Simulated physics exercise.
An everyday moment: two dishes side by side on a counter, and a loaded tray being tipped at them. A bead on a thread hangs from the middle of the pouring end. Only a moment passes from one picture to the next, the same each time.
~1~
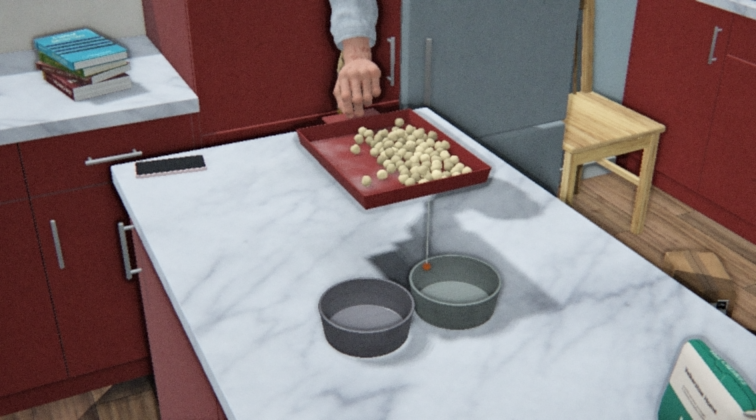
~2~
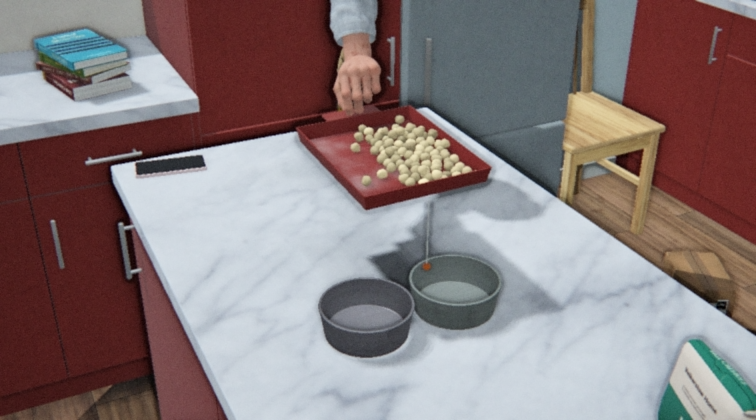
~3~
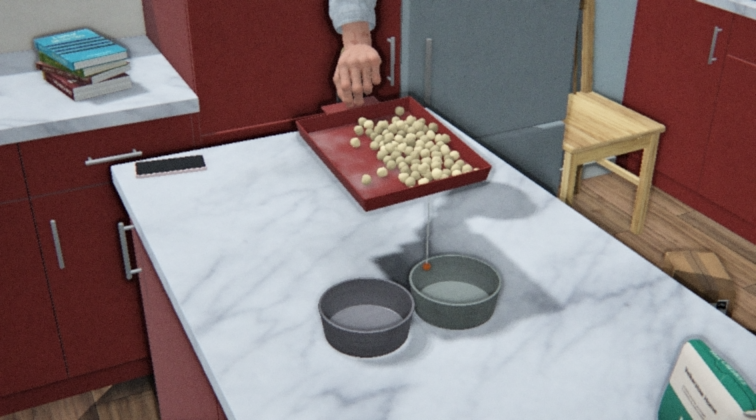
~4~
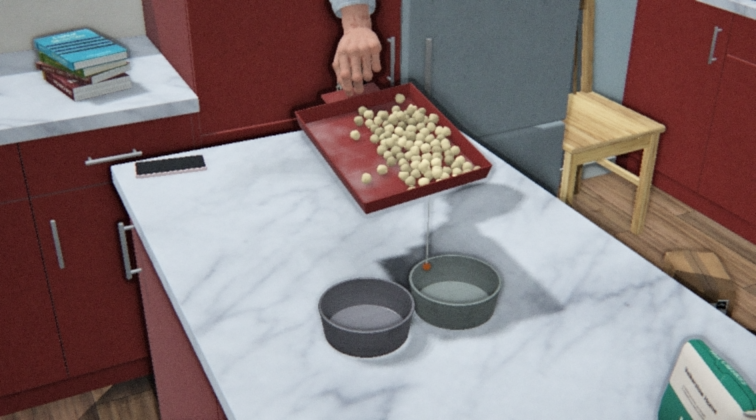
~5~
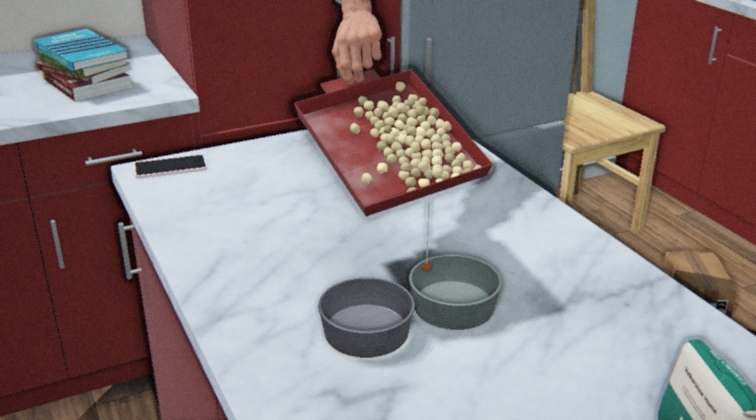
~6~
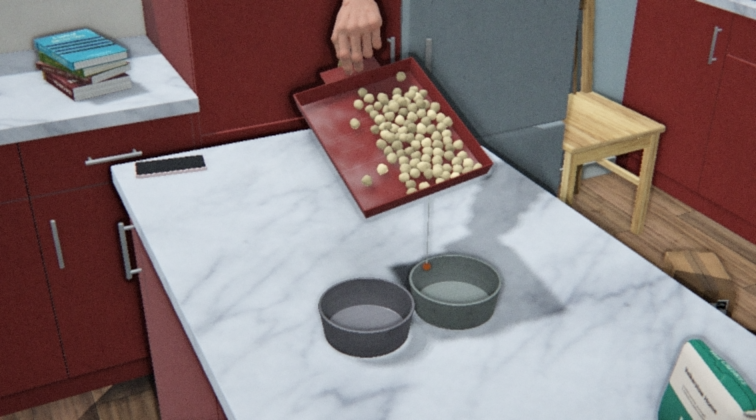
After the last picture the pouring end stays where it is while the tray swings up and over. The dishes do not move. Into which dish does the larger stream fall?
The left dish gets more.
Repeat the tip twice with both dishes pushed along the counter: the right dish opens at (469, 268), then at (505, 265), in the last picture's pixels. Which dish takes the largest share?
In turn: The left dish; the dish on the left.
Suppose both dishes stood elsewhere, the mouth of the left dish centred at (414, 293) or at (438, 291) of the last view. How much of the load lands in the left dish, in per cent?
Near 60 % and 30 %.
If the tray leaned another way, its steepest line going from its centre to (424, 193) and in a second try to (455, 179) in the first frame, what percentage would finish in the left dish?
In turn 10 and 0 in a hundred.
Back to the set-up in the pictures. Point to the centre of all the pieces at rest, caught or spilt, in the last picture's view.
At about (371, 326).
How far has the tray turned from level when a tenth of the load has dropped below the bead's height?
Around 80° of tilt.
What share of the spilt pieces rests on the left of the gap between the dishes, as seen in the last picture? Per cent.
It comes to 40 per cent or so.
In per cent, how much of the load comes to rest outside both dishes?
Close to 10 per cent.
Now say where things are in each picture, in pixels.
In the first frame, corners of the pouring end near (366, 194) and (487, 167), level; middle of the load near (408, 157), macadamia nuts; left dish near (387, 340); right dish near (478, 313); bead on its thread near (427, 267).
In the second frame, corners of the pouring end near (366, 195) and (487, 166), level; middle of the load near (408, 155).
In the third frame, corners of the pouring end near (366, 197) and (487, 165), tipped barely, lowest at the left corner; middle of the load near (409, 151).
In the fourth frame, corners of the pouring end near (366, 200) and (488, 164), tipped a little, lowest at the left corner; middle of the load near (409, 146).
In the fifth frame, corners of the pouring end near (366, 204) and (488, 163), tipped clearly, lowest at the left corner; middle of the load near (419, 141).
In the sixth frame, corners of the pouring end near (366, 207) and (489, 162), tipped clearly, lowest at the left corner; middle of the load near (410, 138), near a third on the move; left dish near (387, 340); right dish near (478, 313).
Shortly afterwards, tray tipped steeply; all but a few on the tray; a little in the air.
Next, tray tipped past a quarter turn; near a third on the tray; near a third in the left dish; only a few in the right dish; only a few outside both; near a quarter in the air.
Some moments later, tray tipped past a quarter turn; the bulk in the left dish; only a few in the right dish; a little outside both.
In the end, tray tipped past a quarter turn; the bulk in the left dish; only a few in the right dish; a little outside both.
